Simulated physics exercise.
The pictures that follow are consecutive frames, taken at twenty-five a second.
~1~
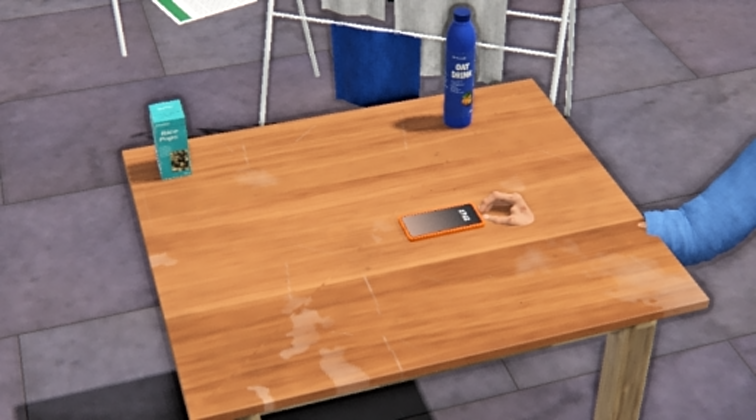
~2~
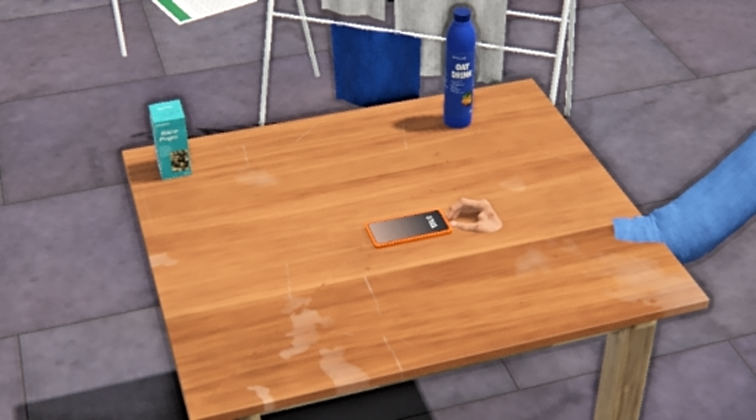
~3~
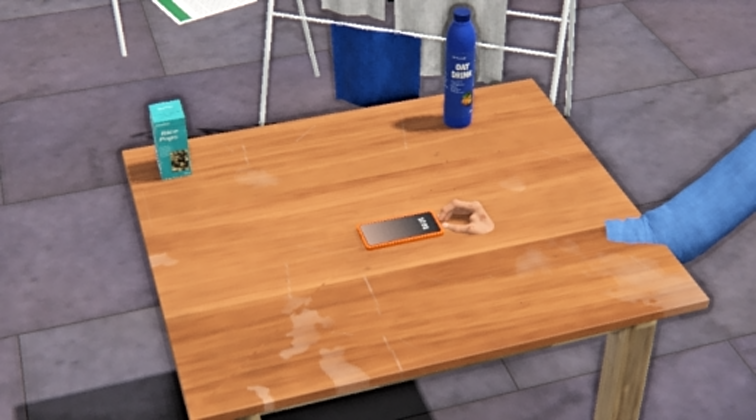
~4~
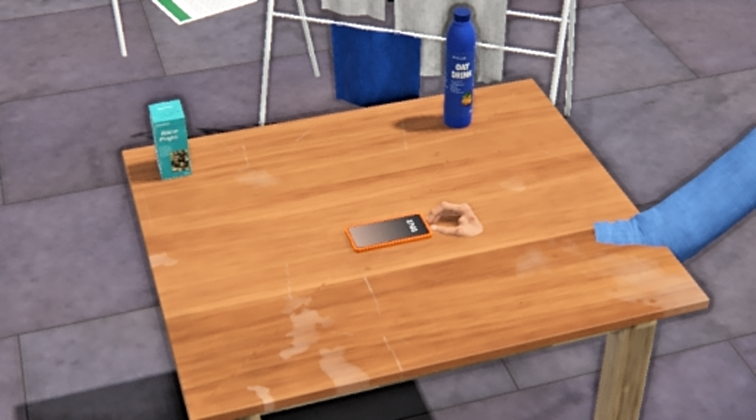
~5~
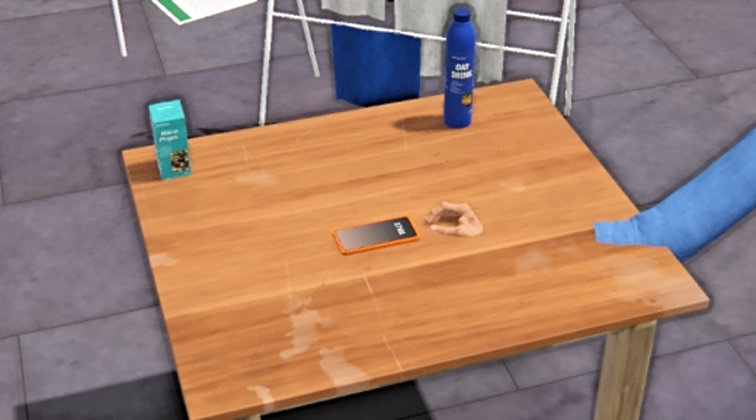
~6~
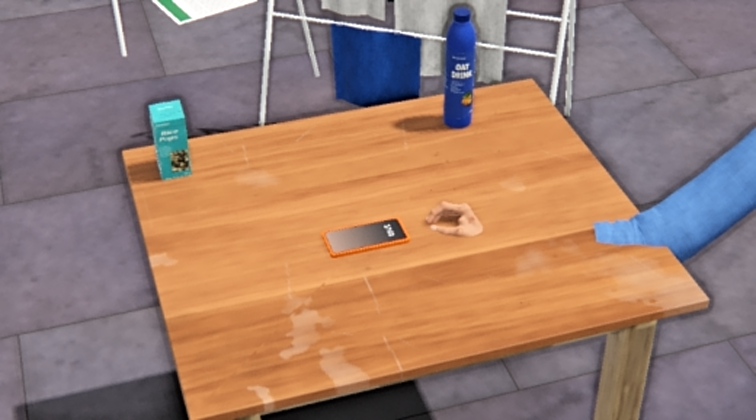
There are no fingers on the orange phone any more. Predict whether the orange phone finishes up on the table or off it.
On the table.
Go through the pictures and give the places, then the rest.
Under the hand; orange phone (442, 222), in the first picture.
Under the hand; orange phone (409, 228), in the second picture.
Under the hand; orange phone (400, 230), in the third picture.
Orange phone (389, 232), in the fourth picture.
Orange phone (377, 235) slid a little, in the fifth picture.
Orange phone (366, 237) slid a little, in the sixth picture.
Then, 0.10 s after the last picture, orange phone slid a little near (348, 241).
Then, 0.20 s after the last picture, orange phone slid about its own width near (341, 242).
Then, 0.50 s after the last picture, orange phone slid about its own width near (341, 243).
At rest, moved from the start, orange phone. Seen from the same camera at the end, orange phone near (341, 243).
